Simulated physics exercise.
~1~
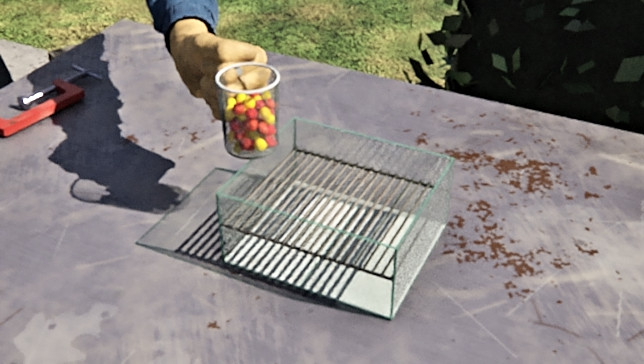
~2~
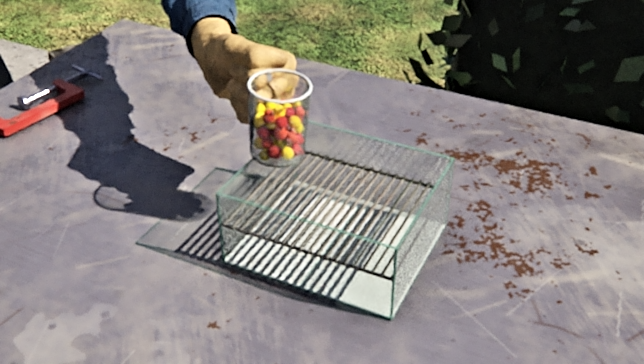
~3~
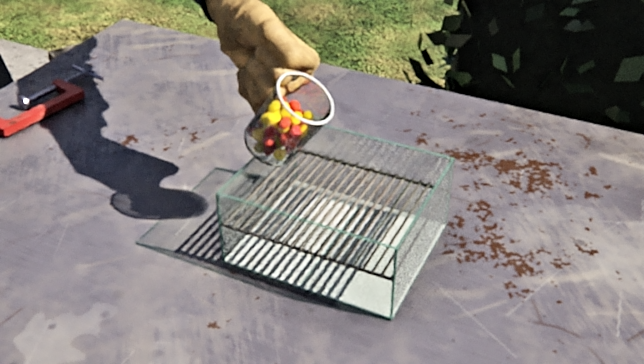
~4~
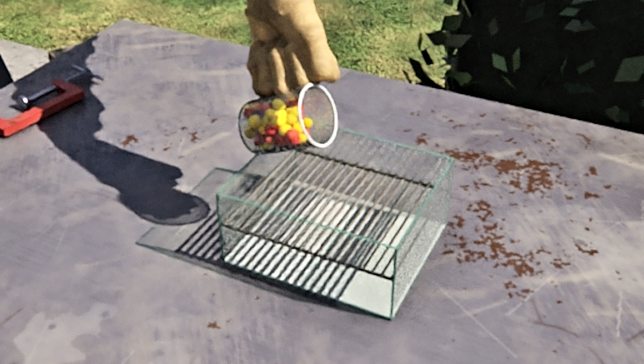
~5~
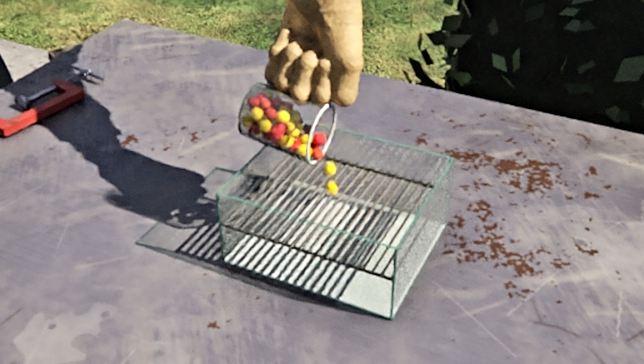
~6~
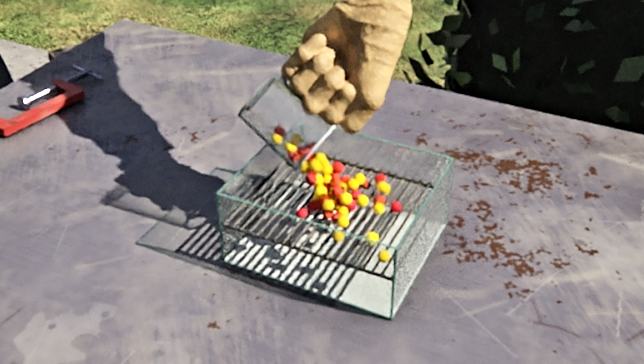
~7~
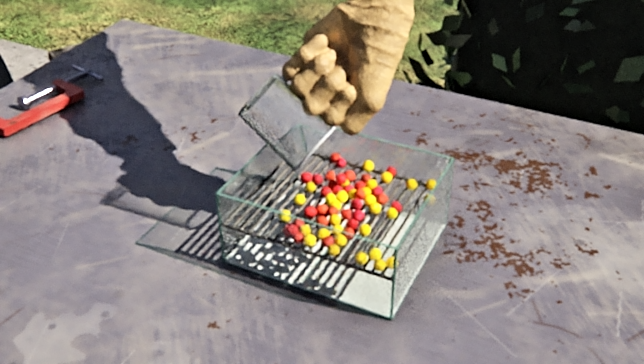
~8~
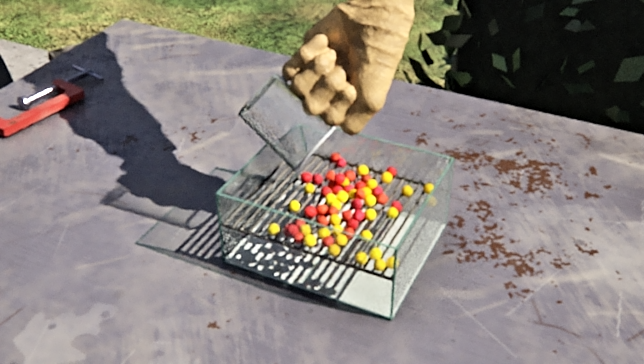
The footage shows a gloved hand moving a clear cup of red and yellow balls rightward over a glass-sided wire rack on a grey table, then tipping it until the balls pour out, spread across the wires and come to rest on top, both colours staying above the gaps.
